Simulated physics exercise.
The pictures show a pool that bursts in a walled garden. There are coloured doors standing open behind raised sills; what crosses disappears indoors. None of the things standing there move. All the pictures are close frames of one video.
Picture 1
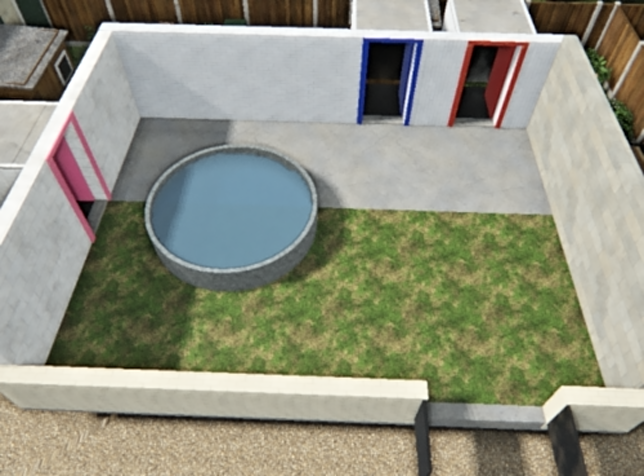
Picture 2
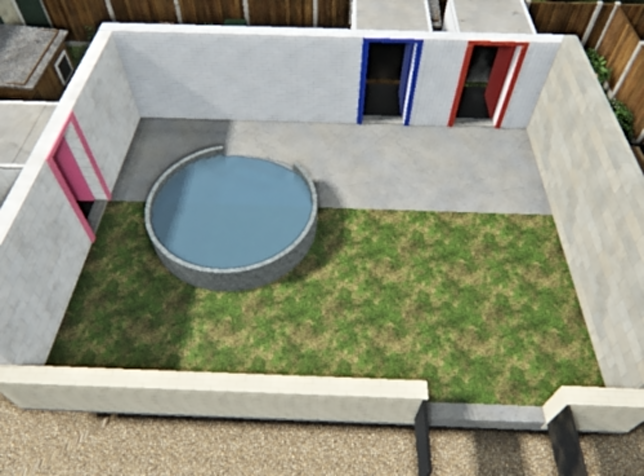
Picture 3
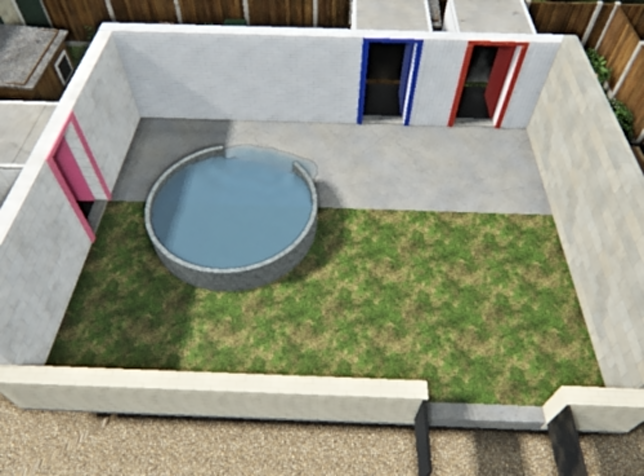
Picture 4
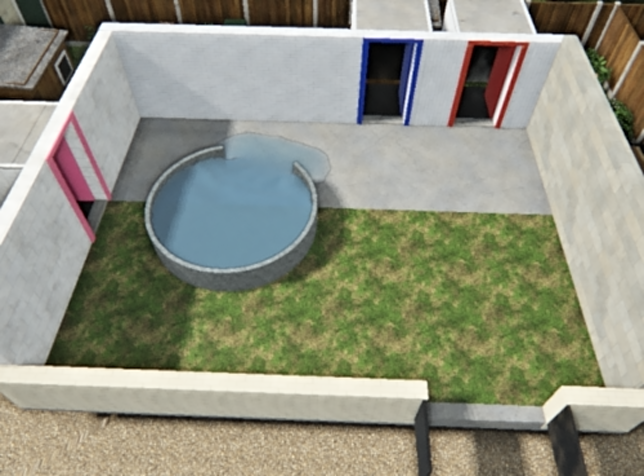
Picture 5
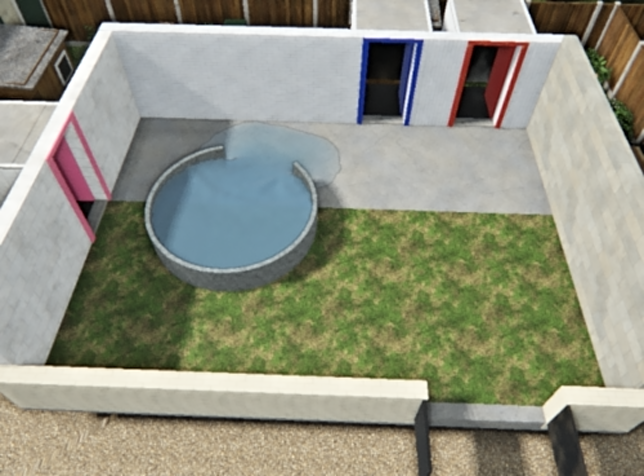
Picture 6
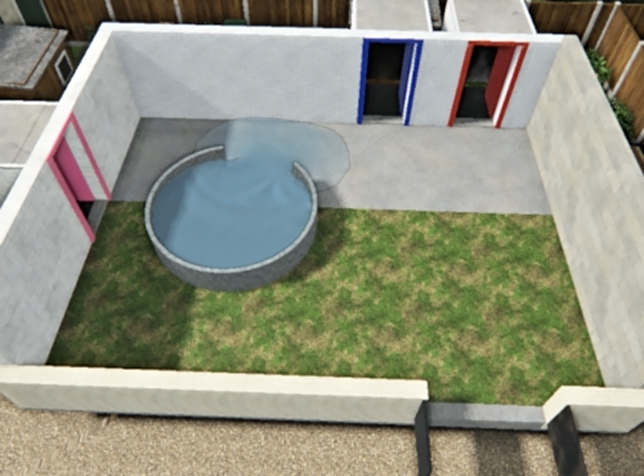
A round pool in a walled garden broke open at its far side, and water poured through the gap, spreading back and to the right across the grey paving in a widening sheet.
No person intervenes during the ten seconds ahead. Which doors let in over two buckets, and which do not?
Outcome: Red door: Tops two buckets; blue door: Tops two buckets; pink door: Tops two buckets.
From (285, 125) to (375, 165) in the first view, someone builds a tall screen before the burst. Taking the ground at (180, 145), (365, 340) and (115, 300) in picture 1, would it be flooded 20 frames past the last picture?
The first spot is swamped, the second untouched, the third untouched.
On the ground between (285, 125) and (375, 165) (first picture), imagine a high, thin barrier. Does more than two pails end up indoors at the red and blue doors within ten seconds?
Note: Red remains below threshold; blue remains below threshold.
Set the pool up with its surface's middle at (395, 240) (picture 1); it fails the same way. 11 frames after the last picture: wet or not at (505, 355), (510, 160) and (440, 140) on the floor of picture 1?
Result: Spared; inundated; inundated.
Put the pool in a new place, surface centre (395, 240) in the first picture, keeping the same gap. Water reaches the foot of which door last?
The pink-painted one.
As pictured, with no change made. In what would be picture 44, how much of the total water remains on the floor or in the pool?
98 %.
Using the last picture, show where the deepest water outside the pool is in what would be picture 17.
I'd point to (272, 127).
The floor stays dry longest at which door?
The pink-painted one.
A moment on, water covers 15 % of the floor; the red door not reached, the blue door wet at the sill, nothing in, the pink door not reached.
Next, water covers 20 % of the floor; the red door not reached, the blue door under two buckets in, the pink door not reached.
Then, water covers 40 % of the floor; the red door wet at the sill, nothing in, the blue door over two buckets in, the pink door wet at the sill, nothing in.
Later, water covers 60 % of the floor; the red door under two buckets in, the blue door over two buckets in, the pink door under two buckets in.
In the end, water covers 90 % of the floor; the red door over two buckets in, the blue door over two buckets in, the pink door over two buckets in.
